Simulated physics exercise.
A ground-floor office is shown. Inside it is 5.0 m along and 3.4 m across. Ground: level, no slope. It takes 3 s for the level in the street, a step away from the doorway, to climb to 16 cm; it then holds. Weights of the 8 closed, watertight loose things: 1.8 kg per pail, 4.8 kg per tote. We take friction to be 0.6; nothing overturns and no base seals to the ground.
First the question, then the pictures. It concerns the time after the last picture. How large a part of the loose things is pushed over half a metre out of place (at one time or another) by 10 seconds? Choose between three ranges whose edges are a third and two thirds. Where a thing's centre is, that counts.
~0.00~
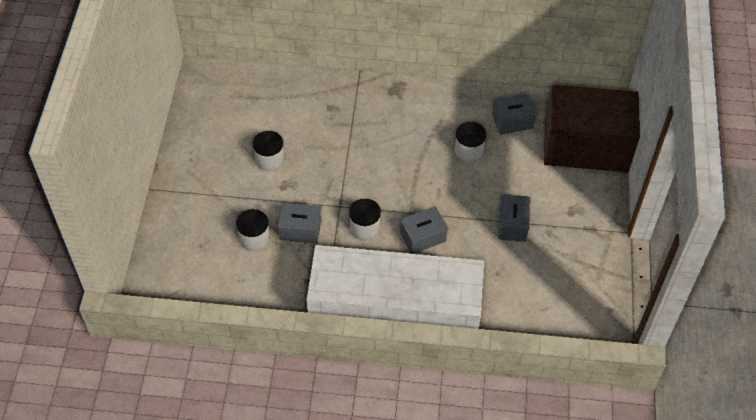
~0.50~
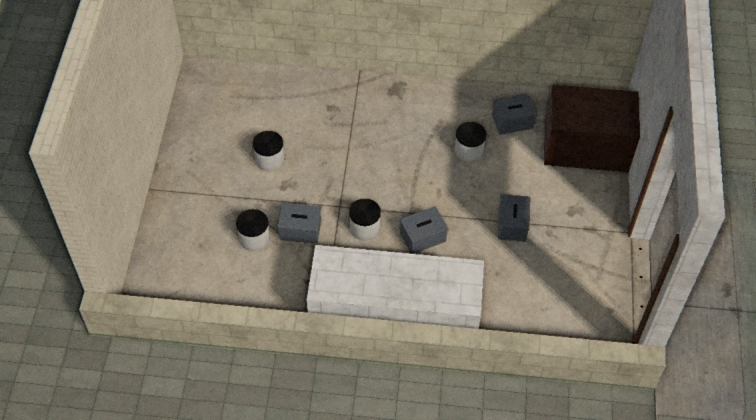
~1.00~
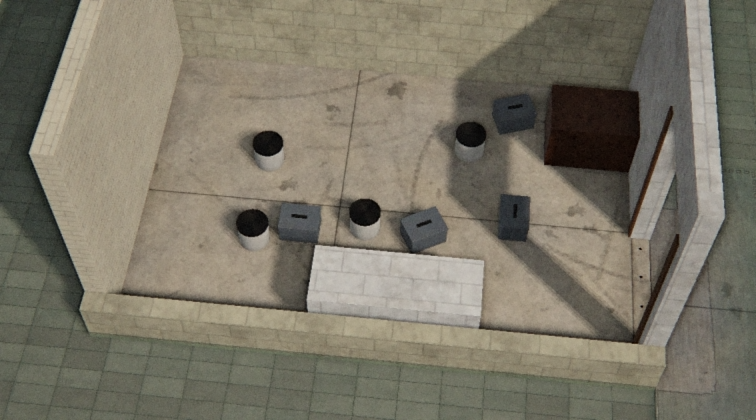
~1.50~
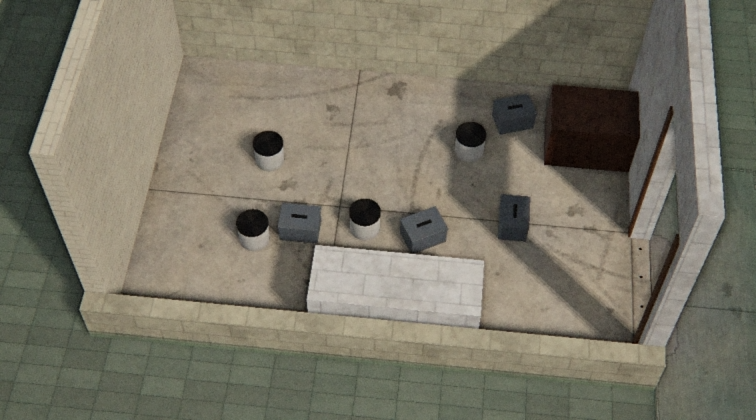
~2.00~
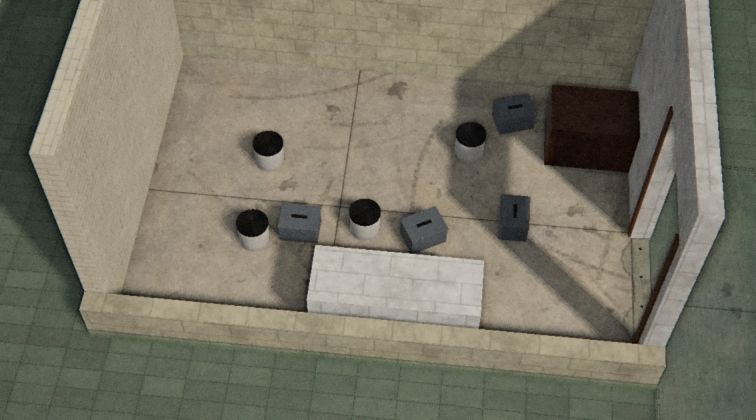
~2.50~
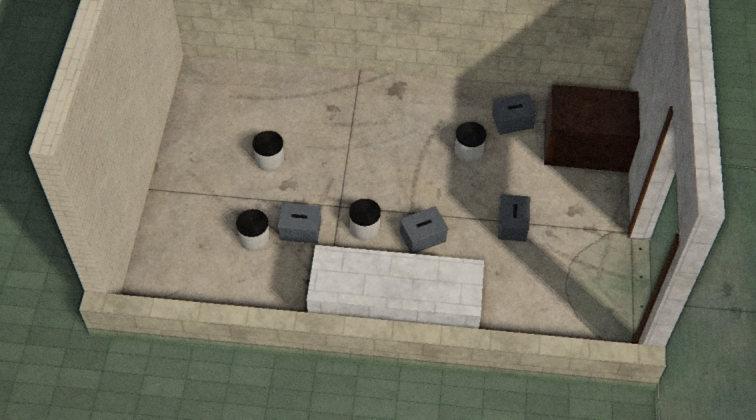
The range is the middle one, a third to two thirds.
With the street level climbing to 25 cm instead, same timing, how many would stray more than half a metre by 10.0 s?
Result: 7.
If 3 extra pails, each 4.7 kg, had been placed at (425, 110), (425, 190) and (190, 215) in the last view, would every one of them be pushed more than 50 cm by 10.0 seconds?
Respectively, higher, higher and lower.
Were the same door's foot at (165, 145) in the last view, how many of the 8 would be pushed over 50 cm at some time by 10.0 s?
That gives 8 of them.
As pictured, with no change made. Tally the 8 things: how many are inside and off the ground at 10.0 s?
Just then, the number is 6.
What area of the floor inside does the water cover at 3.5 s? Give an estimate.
My estimate is roughly 2.5 m2.
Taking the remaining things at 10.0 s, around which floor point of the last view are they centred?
Around (261, 145).
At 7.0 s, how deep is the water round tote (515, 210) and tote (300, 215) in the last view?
Depths: Near 4 cm, then near 2 cm.
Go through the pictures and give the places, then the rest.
In the first frame, a pail at (471, 134), on the bottom; a pail at (365, 212), on the bottom; 0.0 m2 under water; 0 of 8 have shifted.
In the second frame, a pail at (471, 134) rests on the ground; a pail at (365, 212), on the bottom; 0.0 m2 under water; 0 of 8 have shifted.
In the third frame, a pail at (471, 134), on the bottom; a pail at (365, 212) rests on the ground; water covers 0.0 m2; 0 of 8 have shifted.
In the fourth frame, a pail at (471, 134), on the bottom; a pail at (365, 212), on the bottom; 0.0 m2 under water; 0 of 8 have shifted.
In the fifth frame, a pail at (471, 134), on the bottom; a pail at (365, 212), on the bottom; water covers 0.0 m2; 0 of 8 have shifted.
In the sixth frame, a pail at (471, 134) rests on the ground; a pail at (365, 212) rests on the ground; 0.6 m2 under water; 0 of 8 have shifted.
After 3.5 s 0 of 8 are over 50 cm from their spots; 0 afloat.
After 4.5 s 1 of 8 are over 50 cm from their spots; 0 afloat.
After 7.0 s 5 of 8 are over 50 cm from their spots; 1 afloat.
After 10.0 s 5 of 8 are over 50 cm from their spots, and 5 have been at some point; 6 afloat.
